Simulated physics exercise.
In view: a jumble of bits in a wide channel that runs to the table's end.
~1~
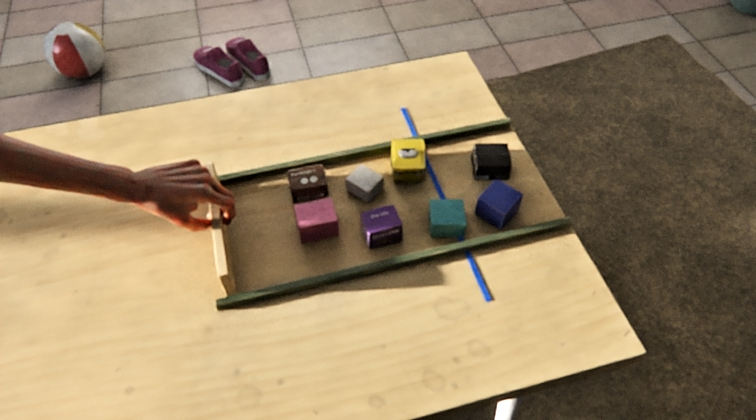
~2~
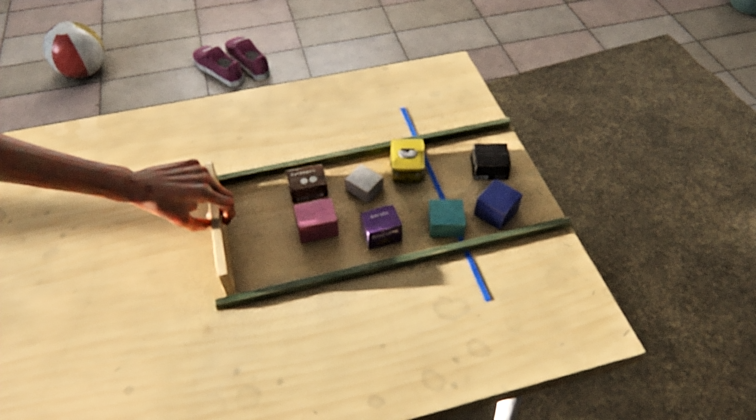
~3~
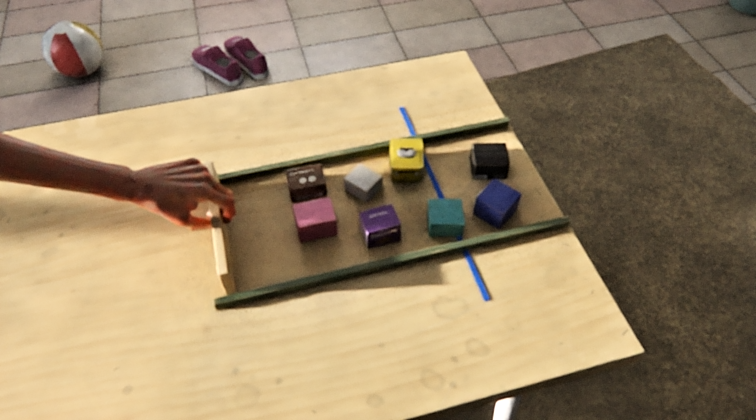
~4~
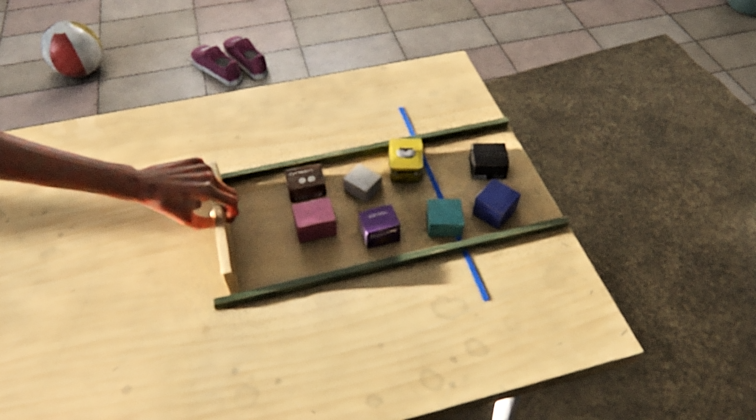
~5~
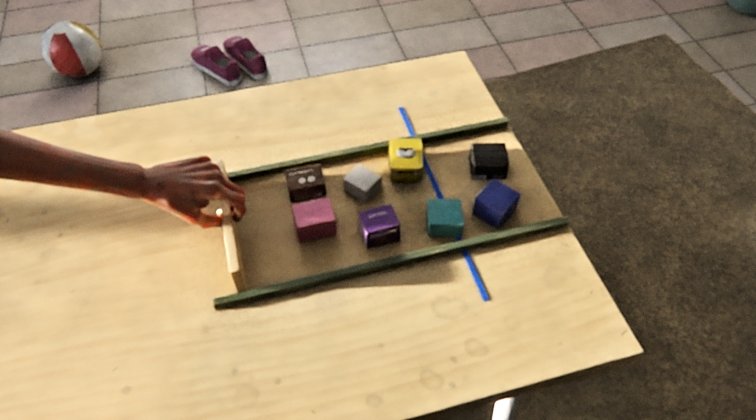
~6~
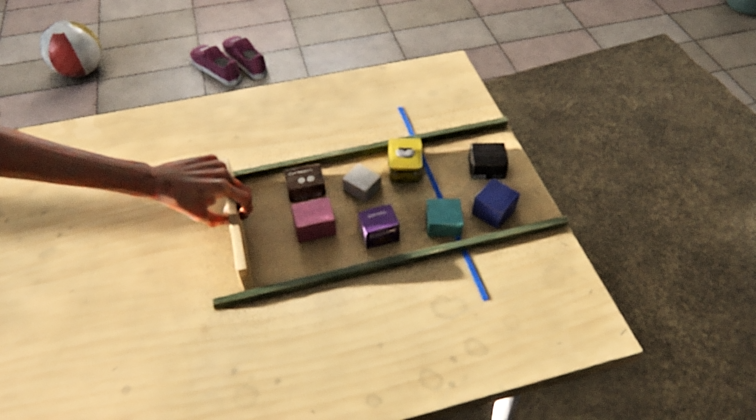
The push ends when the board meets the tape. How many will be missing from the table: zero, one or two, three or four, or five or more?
In the end the number that fall off is zero.
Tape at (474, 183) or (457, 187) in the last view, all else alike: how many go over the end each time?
It would be 2 and 0.
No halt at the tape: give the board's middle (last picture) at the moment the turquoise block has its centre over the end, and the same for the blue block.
Near (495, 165) and (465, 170).
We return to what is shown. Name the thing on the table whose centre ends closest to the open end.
The black box.
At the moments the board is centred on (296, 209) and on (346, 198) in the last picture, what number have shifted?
By then 2, and 5.
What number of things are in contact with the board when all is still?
The number is 3.
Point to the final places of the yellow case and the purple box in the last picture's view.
About (480, 141), and the other about (469, 218).
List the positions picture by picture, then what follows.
In the first picture, black box (491, 161); blue block (498, 204); turquoise block (447, 218); board (220, 227); tape (440, 192).
In the second picture, blue block (498, 204); brown box (307, 183).
In the third picture, turquoise block (445, 218); white block (363, 183).
In the fourth picture, black box (489, 161); yellow case (405, 161).
In the fifth picture, blue block (496, 204); board (230, 223).
In the sixth picture, black box (488, 161); blue block (495, 203); turquoise block (444, 218); board (236, 222); tape (437, 191).
Soon after, none off yet; black box at rest near (488, 161); blue block at rest near (495, 203); turquoise block at rest near (444, 218).
Then, none off yet; black box at rest near (488, 161); blue block at rest near (495, 203); turquoise block at rest near (448, 218).
Further on, none off yet; black box moving near (493, 162); blue block moving near (505, 202); turquoise block moved about its own width near (468, 214).
At rest, the number that fall off is zero.
